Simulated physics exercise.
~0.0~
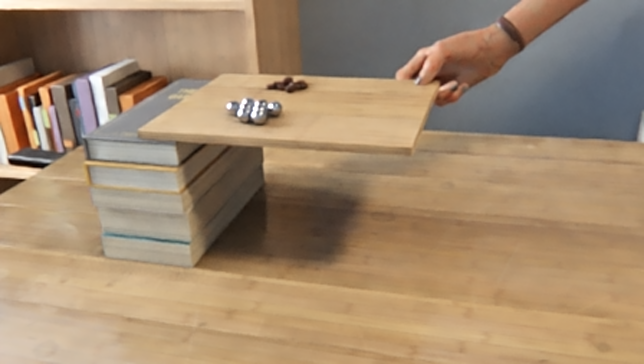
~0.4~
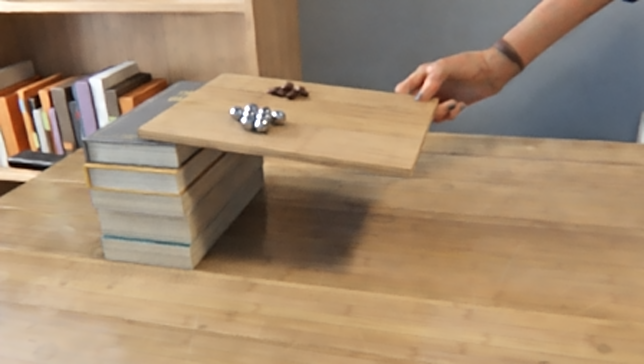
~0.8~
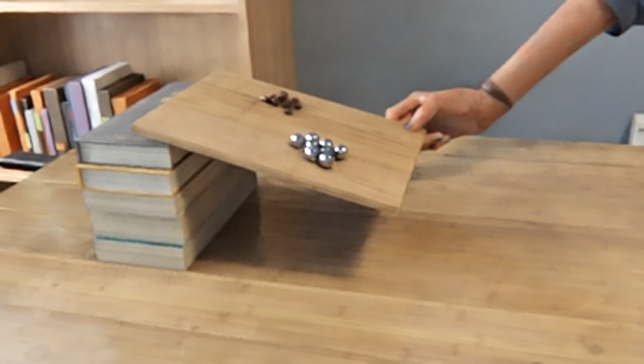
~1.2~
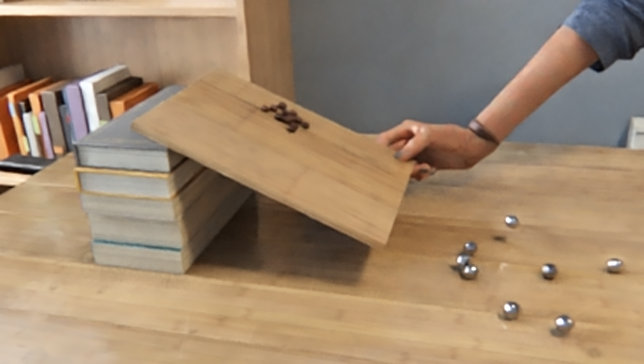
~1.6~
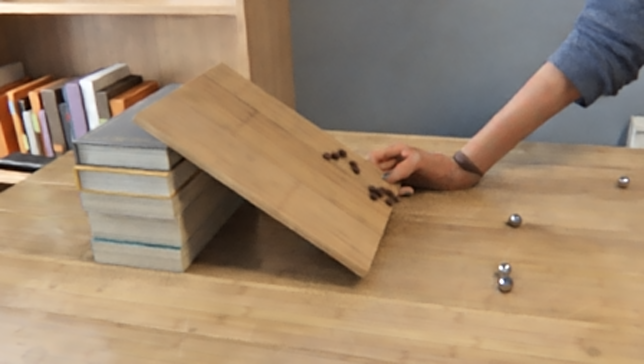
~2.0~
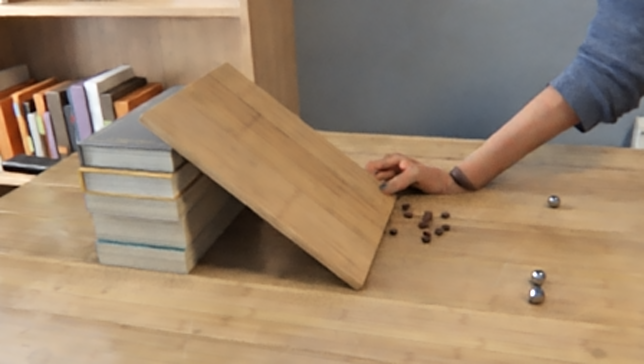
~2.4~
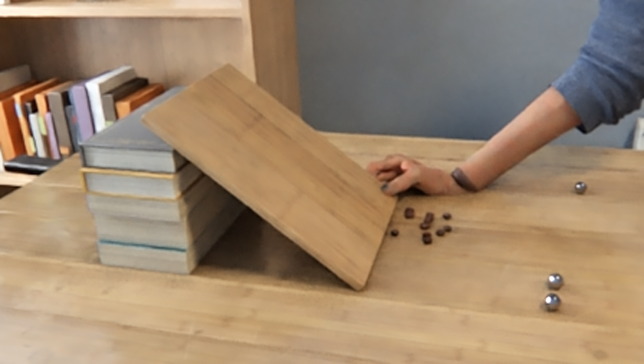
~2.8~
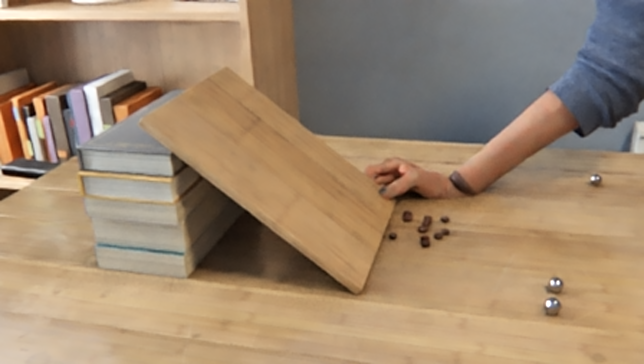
A pale wooden board is held level above a wooden table, its left end on a stack of grey books and its right end in a hand, with a bookshelf behind, seen from slightly above. Shiny silver balls sit near the front and small dark brown pieces behind them. As the hand lowers its end, the balls roll off and scatter rightward, some leaving view. On the steeper board, the brown pieces slide down and gather near its foot. Finally the board rests sloping on the table, with three balls visible farther right.
